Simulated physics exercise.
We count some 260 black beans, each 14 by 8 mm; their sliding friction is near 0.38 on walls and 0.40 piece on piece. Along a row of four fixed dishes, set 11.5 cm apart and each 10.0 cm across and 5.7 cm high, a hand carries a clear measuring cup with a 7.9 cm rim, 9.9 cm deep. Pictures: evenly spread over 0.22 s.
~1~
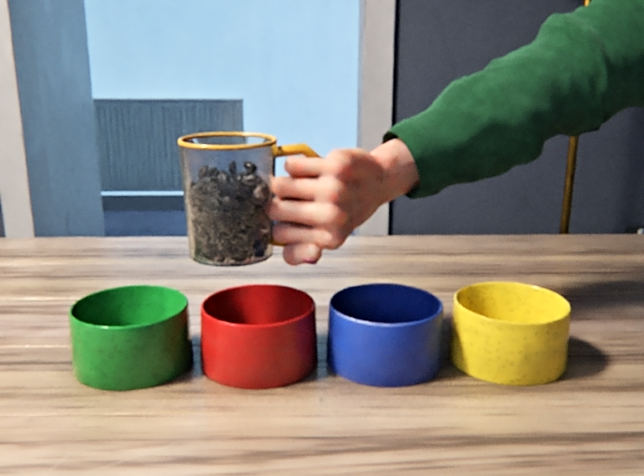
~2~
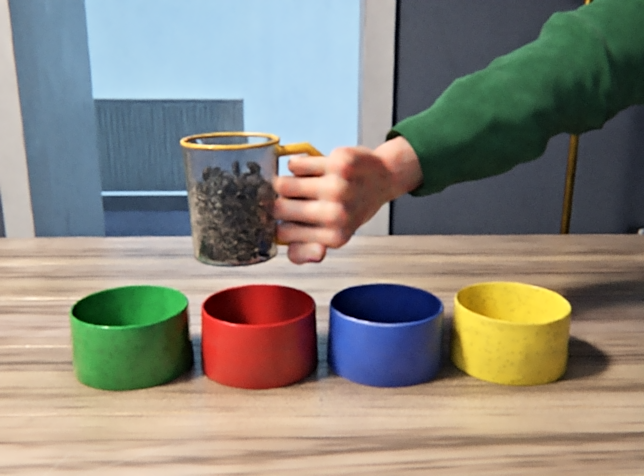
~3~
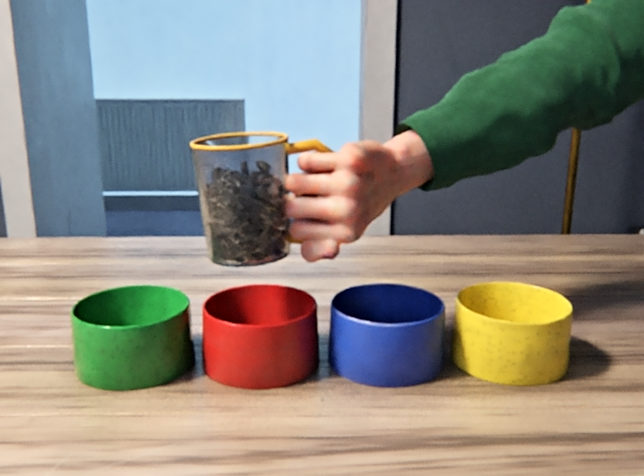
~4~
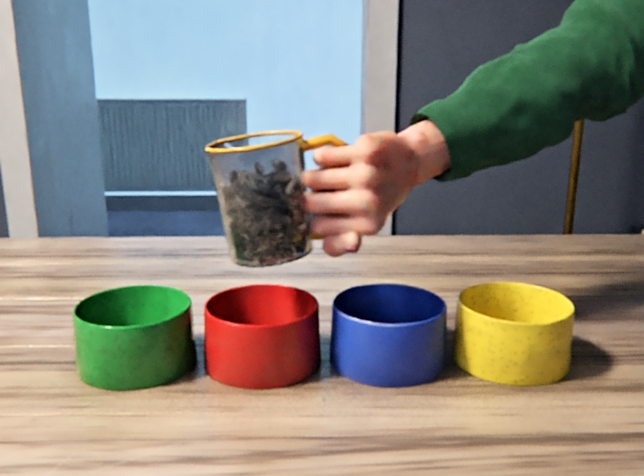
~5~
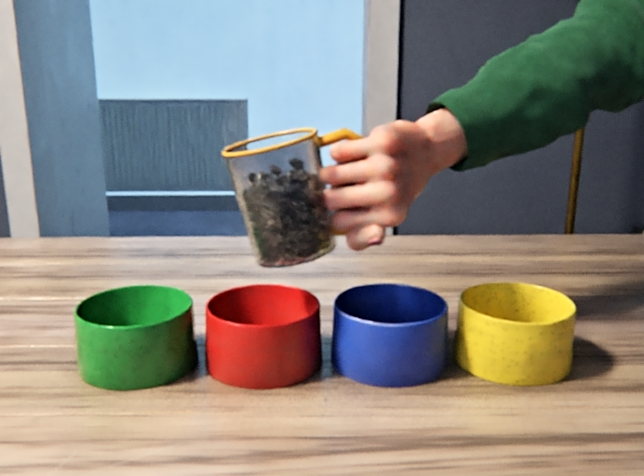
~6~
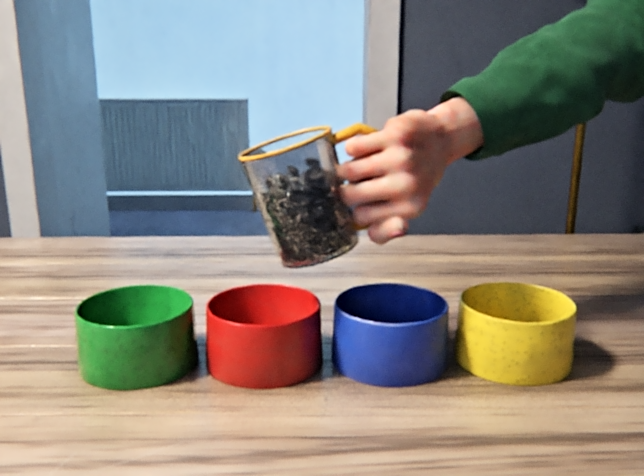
Above four colored dishes on a wooden table, a hand moves a cup right, tilting it left.
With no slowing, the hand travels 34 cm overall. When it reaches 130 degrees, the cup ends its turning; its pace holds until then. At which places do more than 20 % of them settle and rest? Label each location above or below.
Labels - red: Below, blue: Below, green: Below, yellow: Above, counter: Below.
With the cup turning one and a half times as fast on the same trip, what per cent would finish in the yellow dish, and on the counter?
Yellow: 90, counter: 10.
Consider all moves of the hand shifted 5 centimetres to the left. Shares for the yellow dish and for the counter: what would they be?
The yellow one would get 100 and the counter 0.
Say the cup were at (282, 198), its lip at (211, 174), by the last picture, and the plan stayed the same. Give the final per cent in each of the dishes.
Kept per dish: Red = 0, blue = 90, green = 0, yellow = 0.
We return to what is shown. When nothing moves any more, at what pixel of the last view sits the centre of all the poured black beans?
Centre at rest: Approx. (519, 335) px.
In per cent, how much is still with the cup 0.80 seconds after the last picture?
That would be some 95 per cent.
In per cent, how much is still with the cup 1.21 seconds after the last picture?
0 per cent.
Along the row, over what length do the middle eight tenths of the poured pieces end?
I'd estimate close to 6 cm.
Then, 0.48 s after the last picture, tilt 72 degrees; cup holds 100 %.
Then, 0.80 s after the last picture, tilt 107 degrees; cup holds 95 %, yellow 5 %.
Then, 1.21 s after the last picture, tilt 130 degrees; cup holds 0 %, yellow 95 %.
In the end, red 0 %, blue 0 %, green 0 %, yellow 95 %, counter 5 %.
